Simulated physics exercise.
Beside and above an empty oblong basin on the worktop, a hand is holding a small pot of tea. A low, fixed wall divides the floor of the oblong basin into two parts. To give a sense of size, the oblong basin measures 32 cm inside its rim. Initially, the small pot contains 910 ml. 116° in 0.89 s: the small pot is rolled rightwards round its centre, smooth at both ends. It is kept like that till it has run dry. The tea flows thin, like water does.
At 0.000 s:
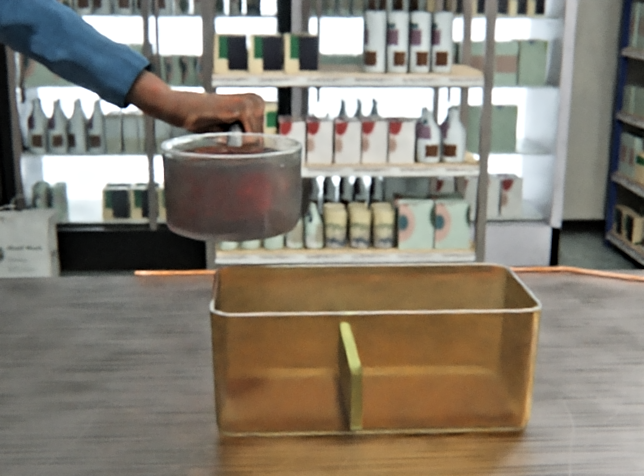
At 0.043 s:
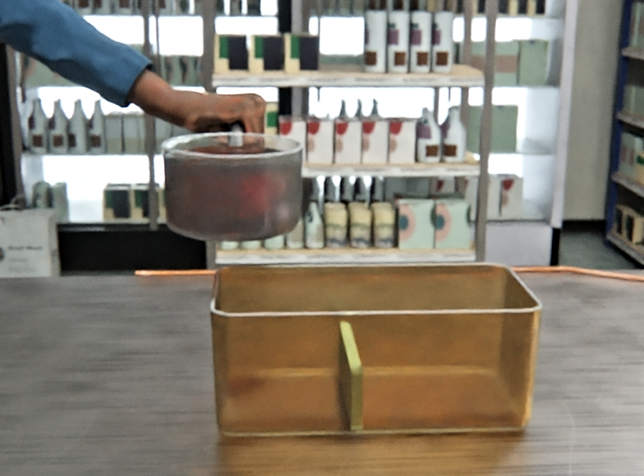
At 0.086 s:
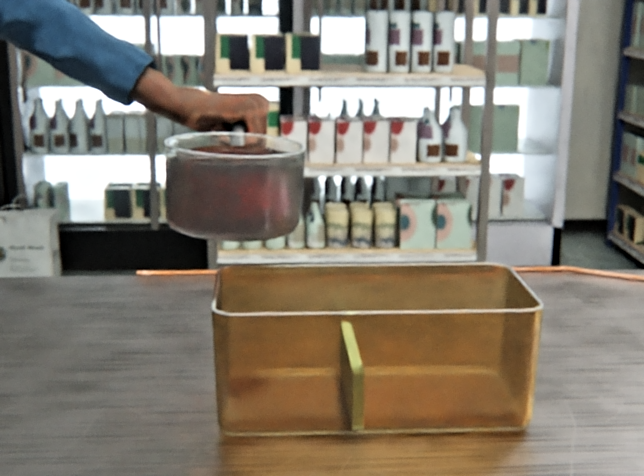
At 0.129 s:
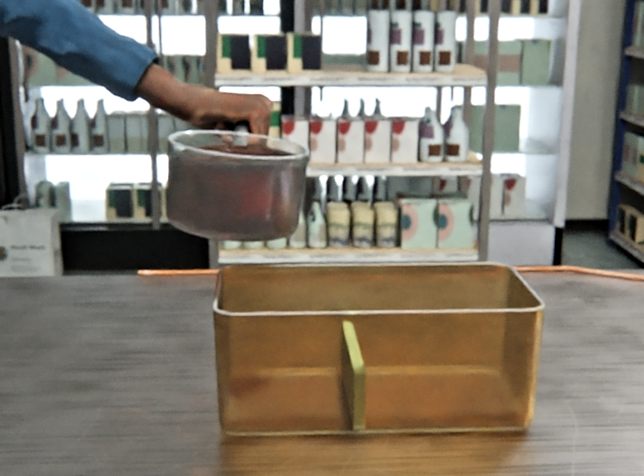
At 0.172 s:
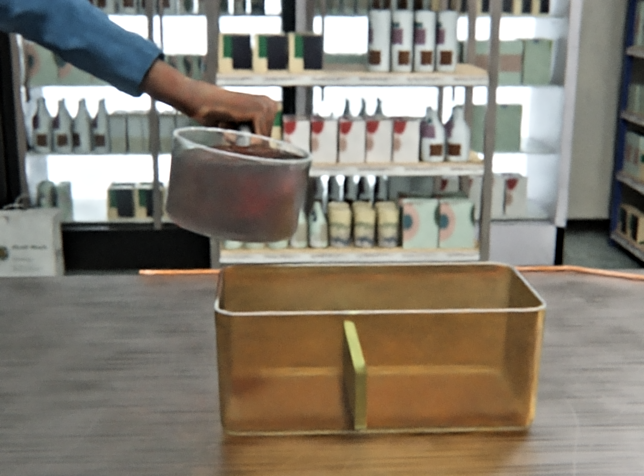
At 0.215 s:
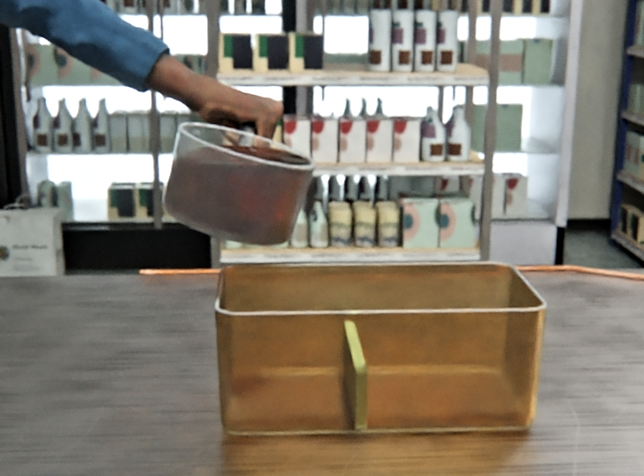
A hand holding a small pot of tea slowly tilts it rightwards above an oblong basin.
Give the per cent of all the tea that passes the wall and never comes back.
I would say 56 percent.
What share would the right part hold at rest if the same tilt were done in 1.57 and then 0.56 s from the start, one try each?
Try 1: 65 %; try 2: 40 %.
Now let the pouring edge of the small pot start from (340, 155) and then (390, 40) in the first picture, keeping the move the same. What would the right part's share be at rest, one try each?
Respectively 80 and 95 %.
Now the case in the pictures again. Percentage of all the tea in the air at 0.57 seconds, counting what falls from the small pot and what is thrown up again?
About 30 per cent.
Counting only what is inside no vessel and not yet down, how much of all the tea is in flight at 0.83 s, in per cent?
About 4 per cent.
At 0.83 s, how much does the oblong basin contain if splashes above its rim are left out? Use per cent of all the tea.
Around 90 per cent of the whole.
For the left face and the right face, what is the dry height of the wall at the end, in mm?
Some 40 mm on the left and 42 mm on the right.
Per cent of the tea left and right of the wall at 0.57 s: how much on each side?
3 per cent left and 18 right, roughly.
After 0.57 s the tilt is 82° and 48 per cent is still to pour, 3 is left of the wall and 19 right of it.
After 0.83 s the tilt is 115° and 6 per cent is still to pour, 35 is left of the wall and 55 right of it.
After 1.10 s the tilt is 116° and 0 per cent is still to pour, 44 is left of the wall and 56 right of it.
After 1.39 s the tilt is 116° and 0 per cent is still to pour, 44 is left of the wall and 56 right of it.
In the end 44 per cent lies left of the wall, 56 right of it and 0 outside.
